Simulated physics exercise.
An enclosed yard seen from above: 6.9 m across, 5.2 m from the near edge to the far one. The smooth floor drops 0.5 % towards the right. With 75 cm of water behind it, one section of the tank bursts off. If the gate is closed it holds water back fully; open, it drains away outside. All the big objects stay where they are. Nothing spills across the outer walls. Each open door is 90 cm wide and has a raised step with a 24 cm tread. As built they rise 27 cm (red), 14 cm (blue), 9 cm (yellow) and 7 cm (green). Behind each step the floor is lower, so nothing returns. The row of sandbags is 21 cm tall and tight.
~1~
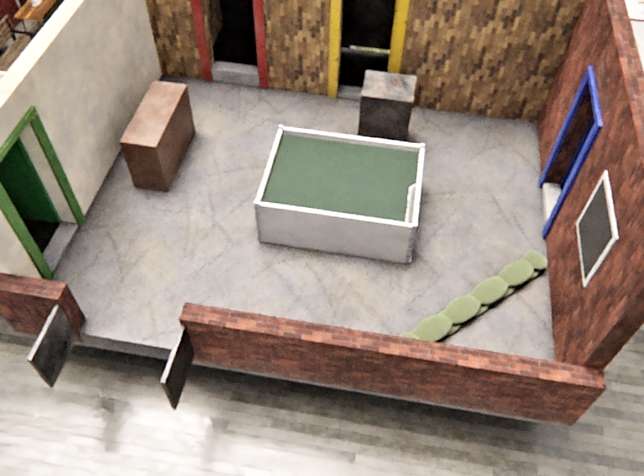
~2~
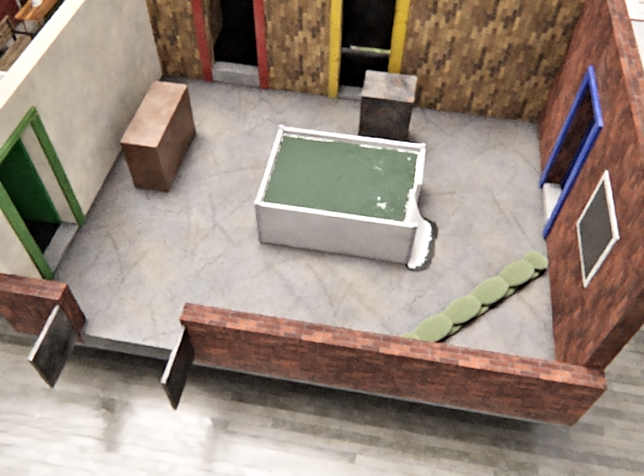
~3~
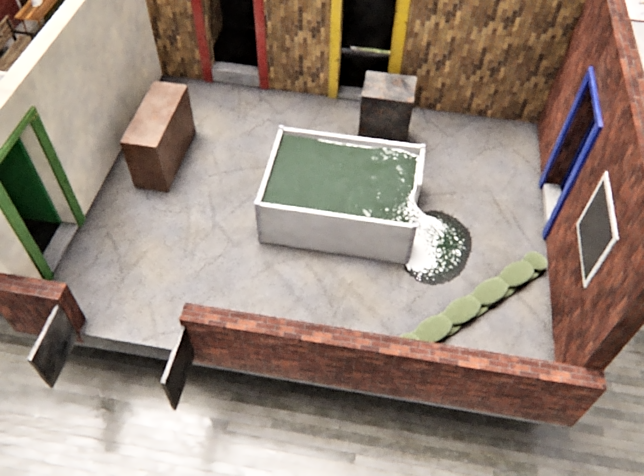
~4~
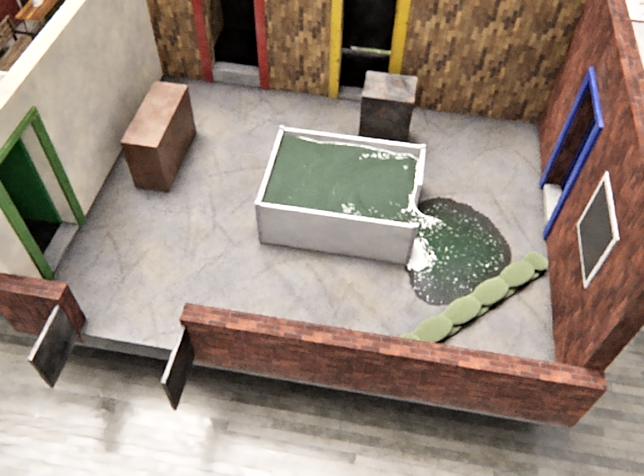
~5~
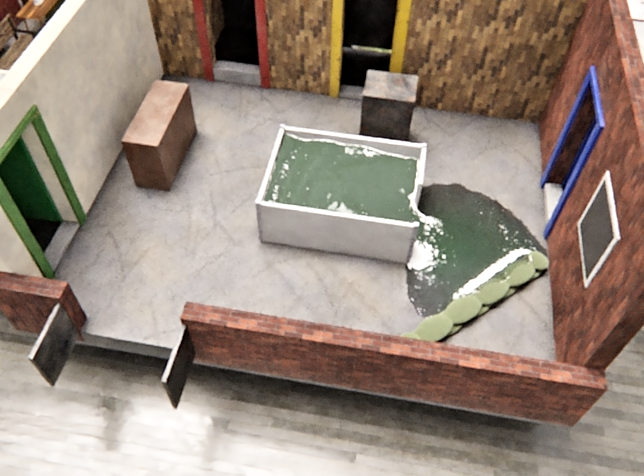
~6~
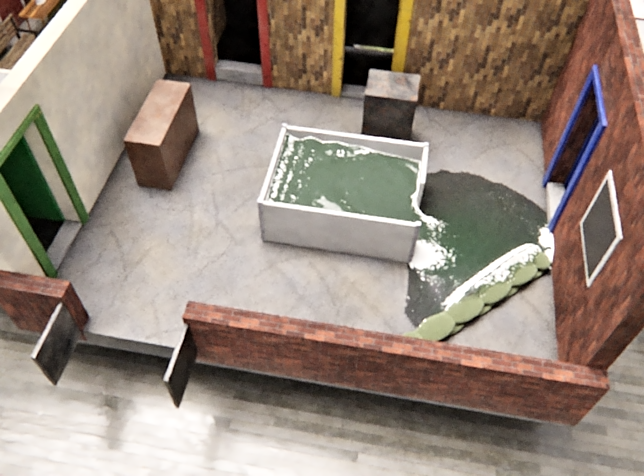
Green water sits in a white tank in a walled, grey-floored yard seen from above. A brown block stands left, a dark one behind, with doorways framed green at left, red and yellow at the back, blue at right, and a green row lies lower right. The tank's right side bursts, and foaming water pours out, fans rightward and piles against the row as the view shifts very slightly.
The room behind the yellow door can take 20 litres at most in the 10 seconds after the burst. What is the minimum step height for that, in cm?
It would have to be roughly 6.5 cm high.
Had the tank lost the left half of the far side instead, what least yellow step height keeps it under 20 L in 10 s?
Some 38 cm.
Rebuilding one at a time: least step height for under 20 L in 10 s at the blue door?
About 25 cm at blue.
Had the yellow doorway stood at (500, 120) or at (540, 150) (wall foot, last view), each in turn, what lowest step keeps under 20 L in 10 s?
About 24 and 17 cm.
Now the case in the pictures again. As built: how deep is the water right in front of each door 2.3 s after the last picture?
In cm: Red 0, blue 21, yellow 3, green 0.
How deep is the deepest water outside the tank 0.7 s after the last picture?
Up to some 43 cm.
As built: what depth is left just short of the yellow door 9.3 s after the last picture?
Some 8.0 cm.
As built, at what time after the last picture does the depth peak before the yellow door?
Around 5.0 s.
Then, 0.7 s after the last picture water covers 20 % of the floor, deepest (43 cm) near (546, 238); it has not reached the yellow door.
Then, 2.3 s after the last picture water covers 40 % of the floor, deepest (32 cm) near (529, 133); 3 cm at the yellow door, 0 litres in over its 9 cm step.
Then, 9.3 s after the last picture water covers 95 % of the floor, deepest (12 cm) near (540, 141); 8 cm at the yellow door, 3 litres in over its 9 cm step.
At the yellow door as built, the water peaked near 11 cm, 5.1 s after the last picture.
Run again over the same 10 s with other heights there, 35 litres in over 5 cm, 15 litres over 7 cm. The limit of 20 litres is kept from about 6.5 cm up.
